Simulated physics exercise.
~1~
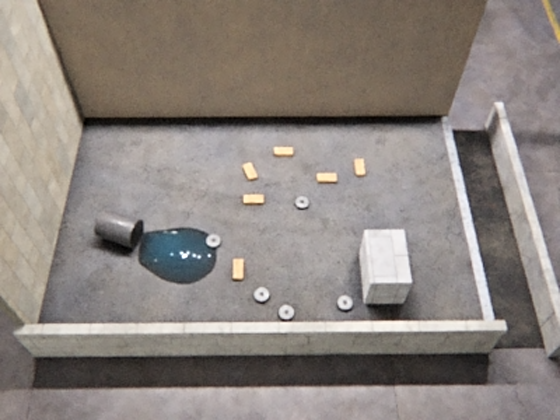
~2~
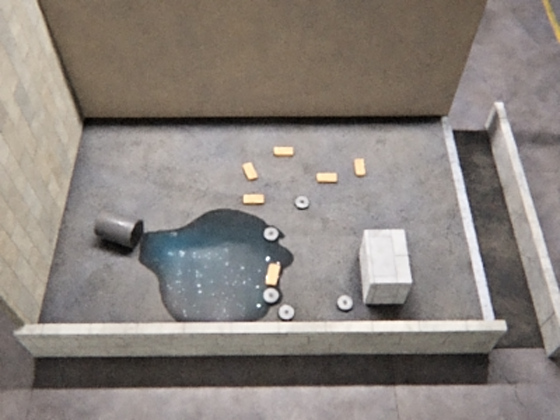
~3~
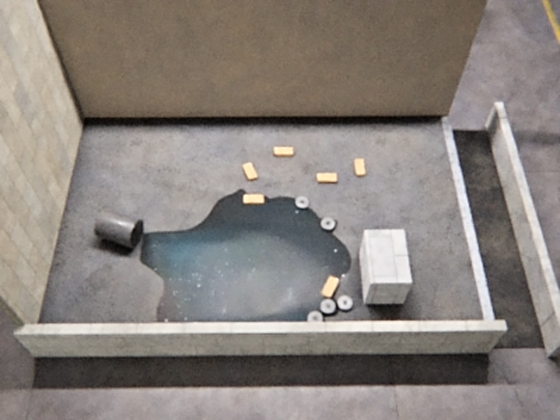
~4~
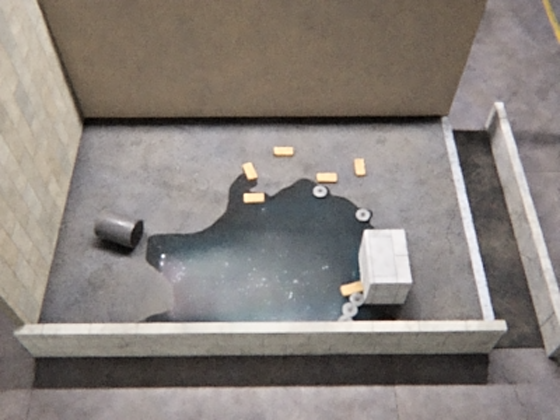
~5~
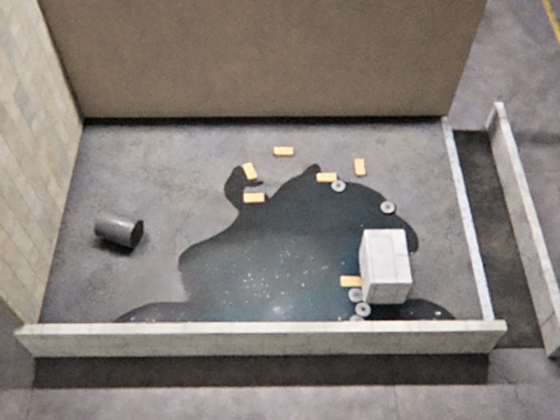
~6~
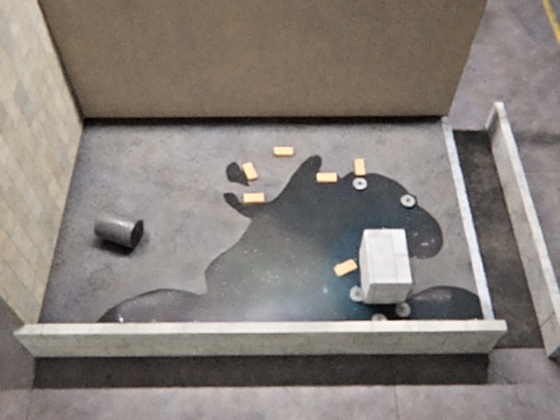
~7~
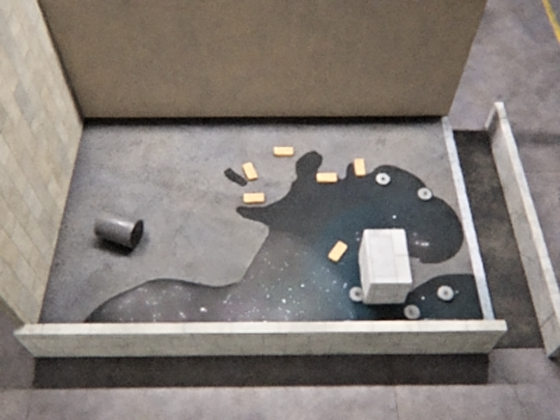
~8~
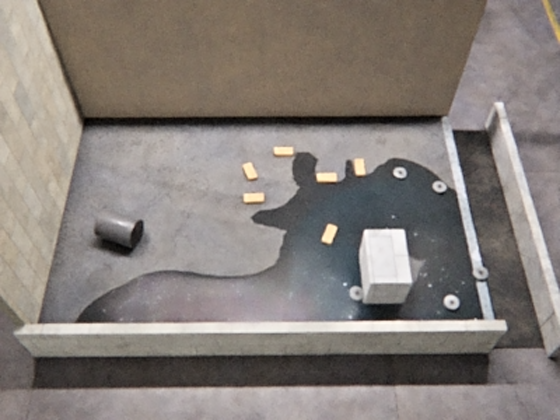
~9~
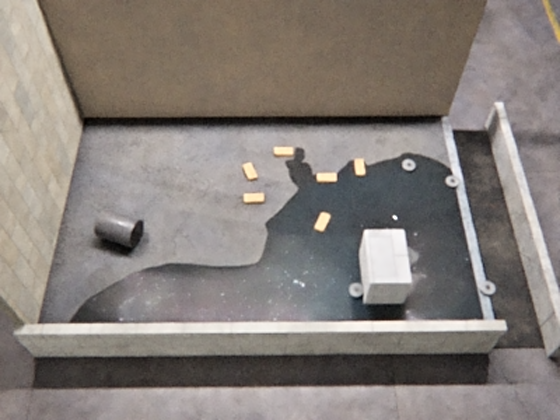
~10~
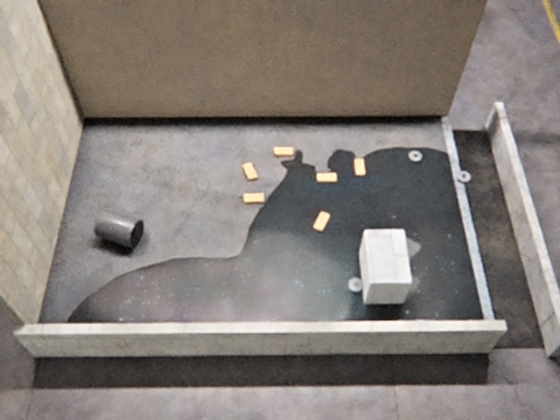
The video shows dark liquid spreading from a tipped gray container across a walled floor, carrying several pale round lids and one orange block rightward. Some lids leave through the right side, the block drifts back up and left, and the other orange blocks stay nearly put as the liquid covers the right side.
